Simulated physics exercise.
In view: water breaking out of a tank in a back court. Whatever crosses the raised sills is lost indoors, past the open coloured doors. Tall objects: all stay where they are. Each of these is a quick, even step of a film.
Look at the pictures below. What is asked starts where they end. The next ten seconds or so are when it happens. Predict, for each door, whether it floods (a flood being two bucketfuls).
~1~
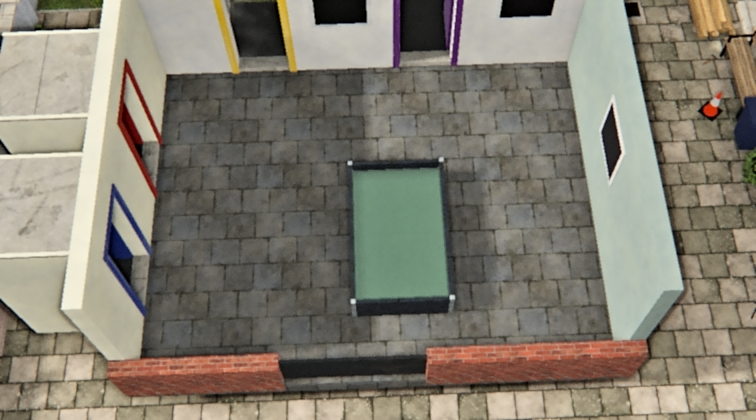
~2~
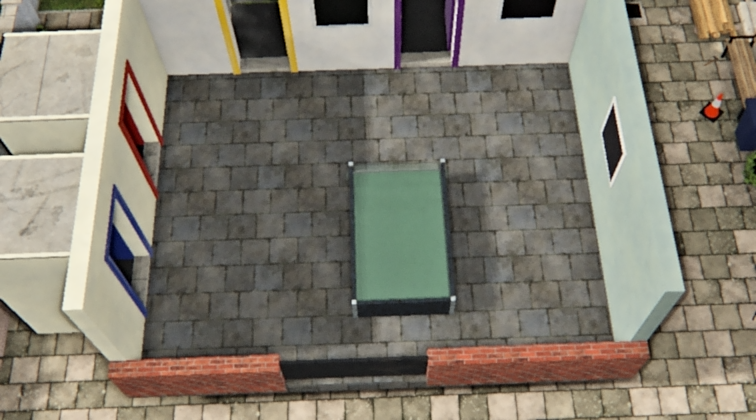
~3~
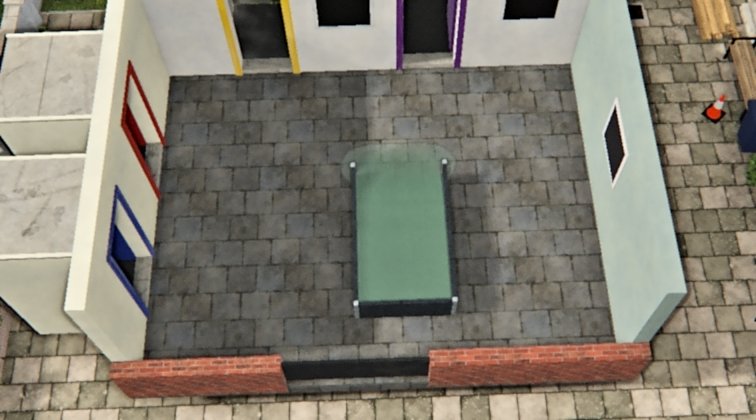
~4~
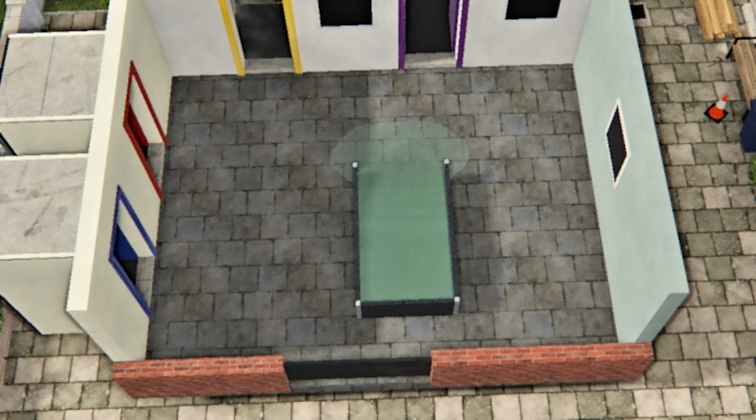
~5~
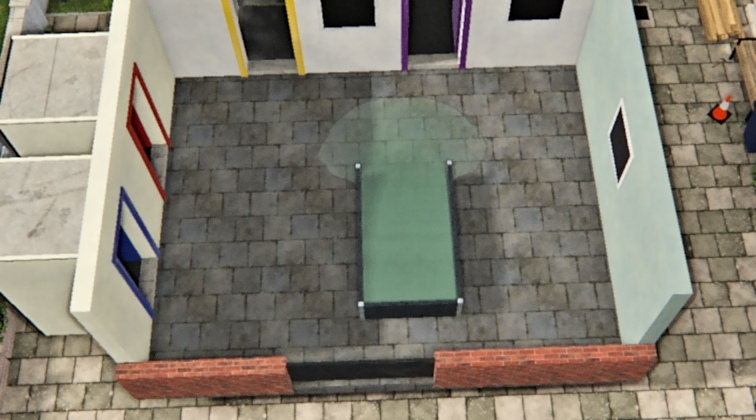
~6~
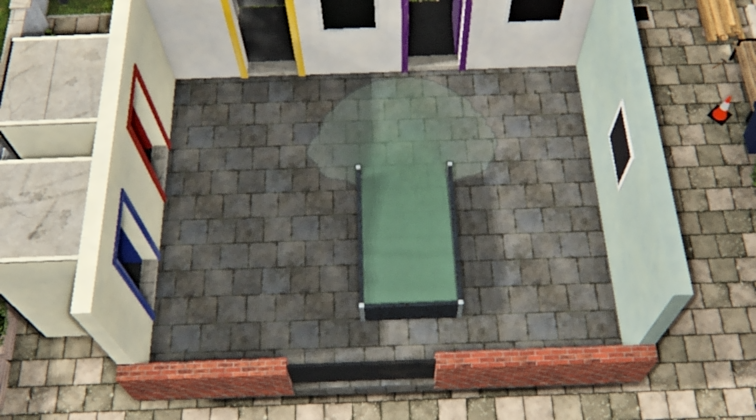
The yellow door doesn't overshoot the mark there, the red door doesn't overshoot the mark there, the purple door overshoots the mark there, the blue door doesn't overshoot the mark there.
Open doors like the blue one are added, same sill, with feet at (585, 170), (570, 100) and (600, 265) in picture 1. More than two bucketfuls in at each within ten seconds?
In the listed order: Stays within it, tops the limit, stays within it.
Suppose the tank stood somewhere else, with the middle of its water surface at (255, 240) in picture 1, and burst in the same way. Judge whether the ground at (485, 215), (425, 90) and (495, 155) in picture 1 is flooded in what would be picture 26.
In that order: Not reached, reached by the flood, not reached.
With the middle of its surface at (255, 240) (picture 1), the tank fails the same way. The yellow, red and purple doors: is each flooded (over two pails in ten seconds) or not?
I'd expect that the yellow one surpasses the threshold, the red one doesn't reach the threshold and the purple one doesn't reach the threshold.
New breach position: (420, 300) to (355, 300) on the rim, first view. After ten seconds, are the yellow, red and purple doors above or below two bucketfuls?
Going through them, the yellow one falls below the cutoff, the red one falls below the cutoff, the purple one falls below the cutoff.
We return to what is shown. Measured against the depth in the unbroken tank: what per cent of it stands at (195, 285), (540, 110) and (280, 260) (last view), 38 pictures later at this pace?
Approx. values, in order: 6 %, 20 %, 0 %.
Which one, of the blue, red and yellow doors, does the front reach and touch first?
That would be the yellow door.
A moment on, water covers 20 % of the floor; the yellow door not reached, the red door not reached, the purple door under two buckets in, the blue door not reached.
Next, water covers 25 % of the floor; the yellow door wet at the sill, nothing in, the red door not reached, the purple door over two buckets in, the blue door not reached.
Then, water covers 35 % of the floor; the yellow door wet at the sill, nothing in, the red door not reached, the purple door far over two buckets in, the blue door not reached.
Later, water covers 70 % of the floor; the yellow door wet at the sill, nothing in, the red door wet at the sill, nothing in, the purple door far over two buckets in, the blue door wet at the sill, nothing in.
In the end, water covers 100 % of the floor; the yellow door wet at the sill, nothing in, the red door wet at the sill, nothing in, the purple door far over two buckets in, the blue door wet at the sill, nothing in.
